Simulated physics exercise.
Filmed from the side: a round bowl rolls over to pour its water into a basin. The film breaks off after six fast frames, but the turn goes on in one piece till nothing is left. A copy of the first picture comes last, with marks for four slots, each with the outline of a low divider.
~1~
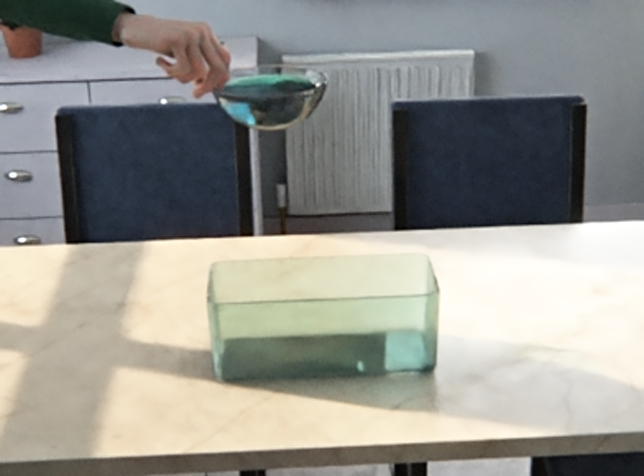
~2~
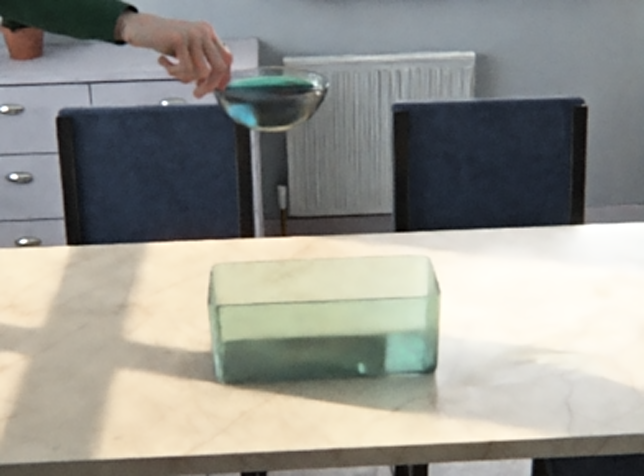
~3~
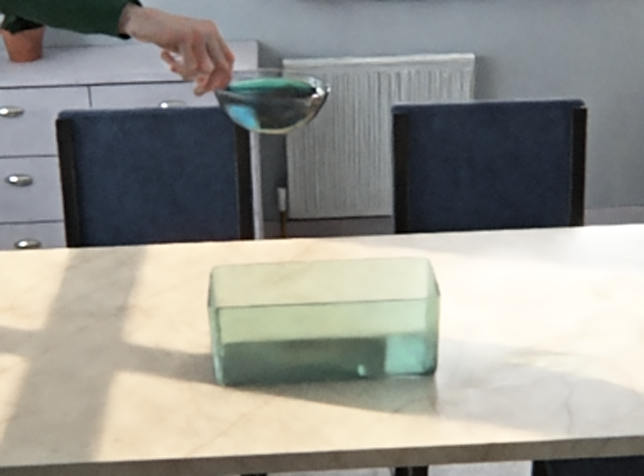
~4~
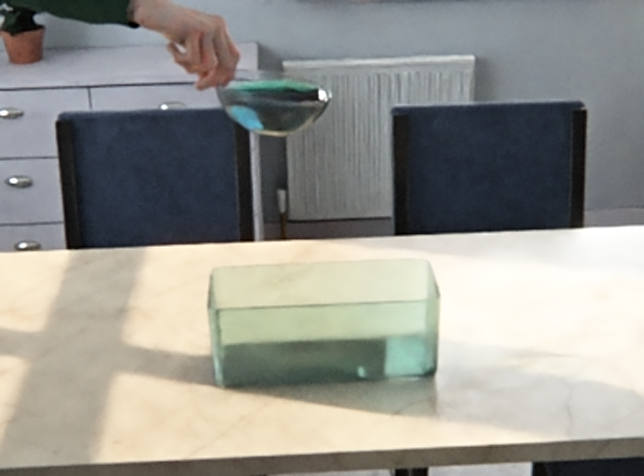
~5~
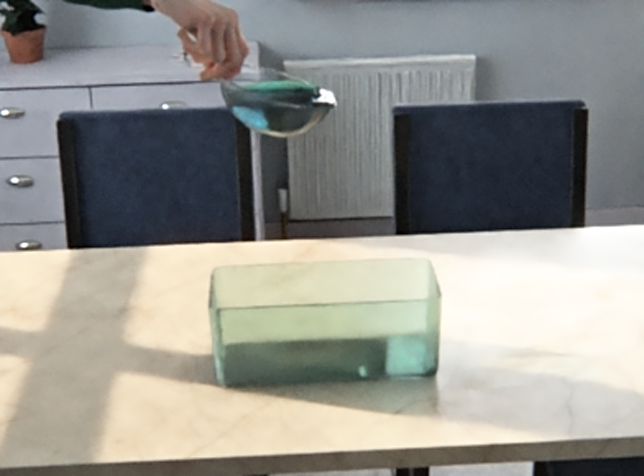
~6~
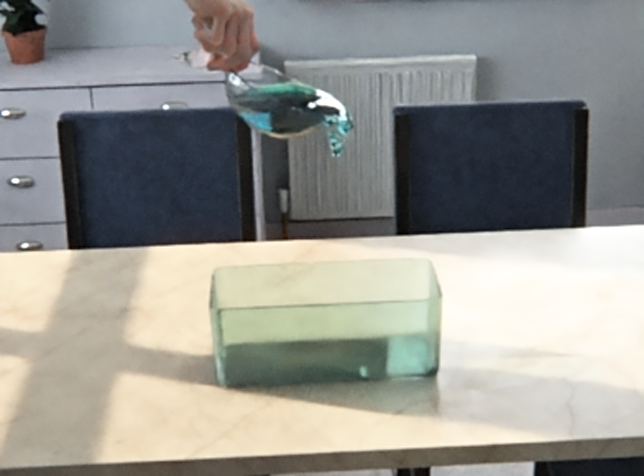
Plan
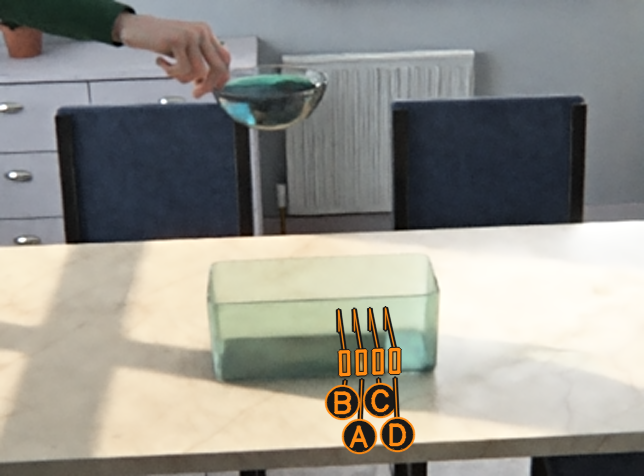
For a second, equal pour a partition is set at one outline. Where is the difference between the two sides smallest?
The best place is D.
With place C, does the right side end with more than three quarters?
No, it does not.
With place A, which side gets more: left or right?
More ends on the right.
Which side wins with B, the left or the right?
The right side.
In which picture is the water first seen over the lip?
In picture 5.
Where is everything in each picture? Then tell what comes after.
The first picture shows upright, lip at (325, 78); basin from (214, 379) to (437, 369); nothing has left yet.
The second picture shows upright, lip at (327, 81); nothing has left yet.
The third picture shows tipped about 5°, lip at (328, 86); nothing has left yet.
The fourth picture shows tipped about 11°, lip at (329, 94); nothing has left yet.
The fifth picture shows tipped about 19°, lip at (331, 101); water is over the lip, down to (331, 101).
The sixth picture shows tipped about 28°, lip at (331, 111); water is over the lip, down to (336, 151).
On the marked copy, A at (361, 379); B at (345, 380); C at (378, 379); D at (395, 378).
Choosing A, about 18 % ends left of the wall and 80 % right of it.
Choosing B, about 9 % ends left of the wall and 89 % right of it; 3 % is lost outside.
Choosing C, about 32 % ends left of the wall and 66 % right of it.
Choosing D, about 53 % ends left of the wall and 45 % right of it.
